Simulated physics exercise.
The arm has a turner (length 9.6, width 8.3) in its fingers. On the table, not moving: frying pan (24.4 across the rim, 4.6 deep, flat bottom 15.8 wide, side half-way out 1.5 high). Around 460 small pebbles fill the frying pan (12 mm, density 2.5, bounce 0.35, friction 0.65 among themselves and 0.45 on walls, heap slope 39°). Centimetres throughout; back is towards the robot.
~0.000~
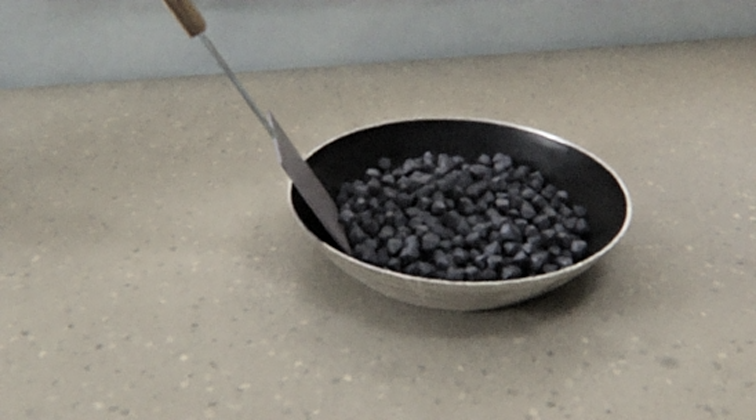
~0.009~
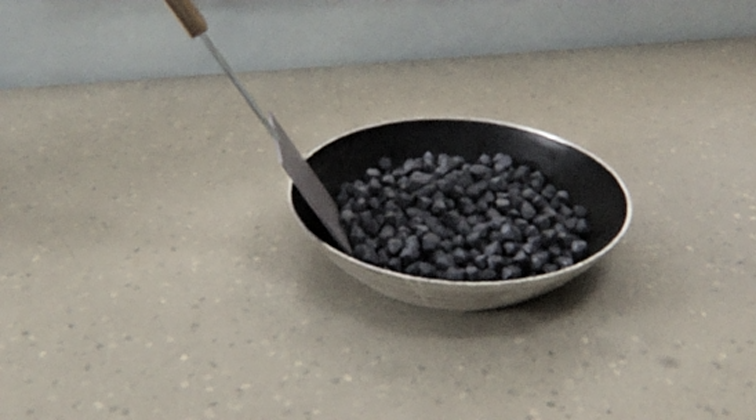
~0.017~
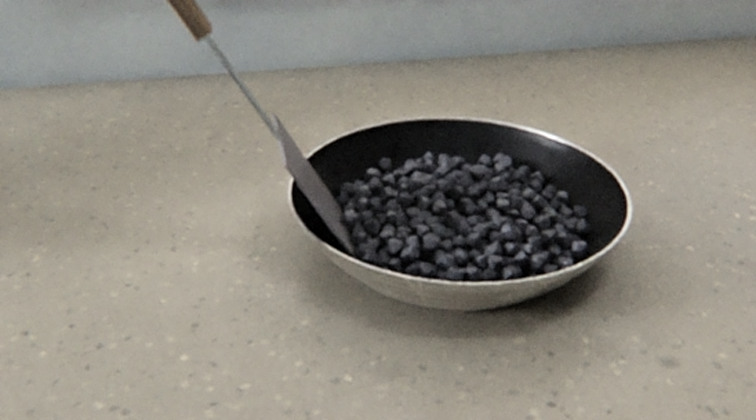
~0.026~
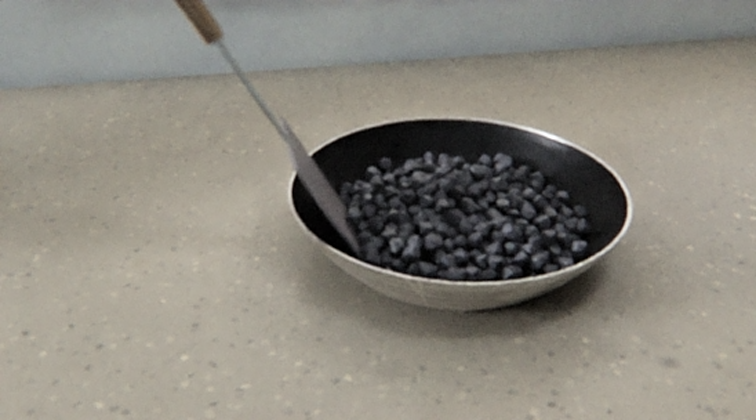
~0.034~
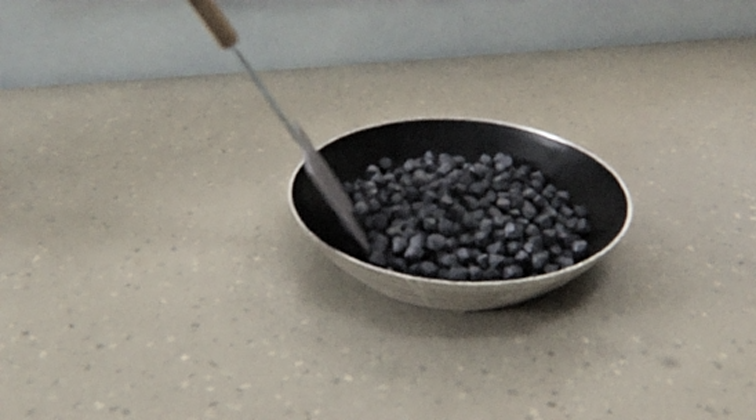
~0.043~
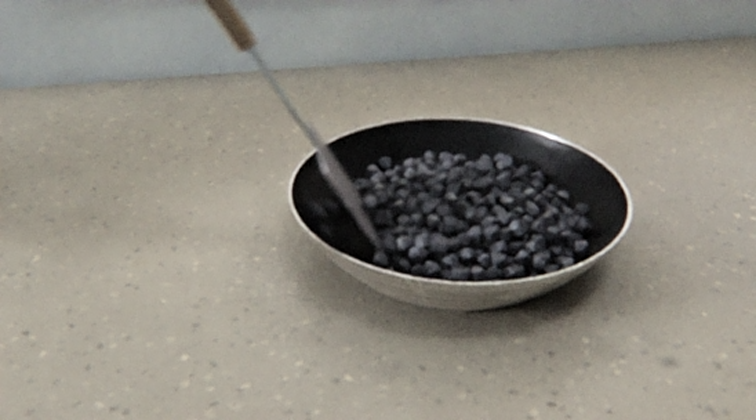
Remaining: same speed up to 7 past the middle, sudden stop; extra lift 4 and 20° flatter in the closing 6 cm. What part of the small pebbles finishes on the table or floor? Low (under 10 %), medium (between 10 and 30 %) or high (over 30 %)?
Share on the table or floor: High (over 30 %).
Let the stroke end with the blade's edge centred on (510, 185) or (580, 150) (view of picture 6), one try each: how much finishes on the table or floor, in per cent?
Some 15 and 50 per cent.
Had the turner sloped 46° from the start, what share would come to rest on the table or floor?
In that case some 35 per cent.
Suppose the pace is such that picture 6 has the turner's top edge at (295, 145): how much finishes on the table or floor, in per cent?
Some 20 per cent.
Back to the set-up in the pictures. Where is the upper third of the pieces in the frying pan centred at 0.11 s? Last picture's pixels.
Around (520, 181).
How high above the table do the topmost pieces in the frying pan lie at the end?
About 5.5 cm.
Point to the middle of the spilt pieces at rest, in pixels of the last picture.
Near (733, 207).
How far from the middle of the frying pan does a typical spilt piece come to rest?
Roughly 26 cm.
By 0.08 s, sloping 61°, highest piece 11 above the table; 462 in the frying pan, 3 on the blade or in flight.
By 0.11 s, sloping 56°, highest piece 17 above the table; 456 in the frying pan, 9 on the blade or in flight.
By 0.32 s, sloping 41°, highest piece 33 above the table; 282 in the frying pan, 91 on the table or floor, 92 on the blade or in flight.
By 1.38 s, sloping 41°, highest piece 5 above the table; 281 in the frying pan, 184 on the table or floor.
Final count, 281 in the frying pan, 184 on the table or floor. That is 40 % on the table or floor.
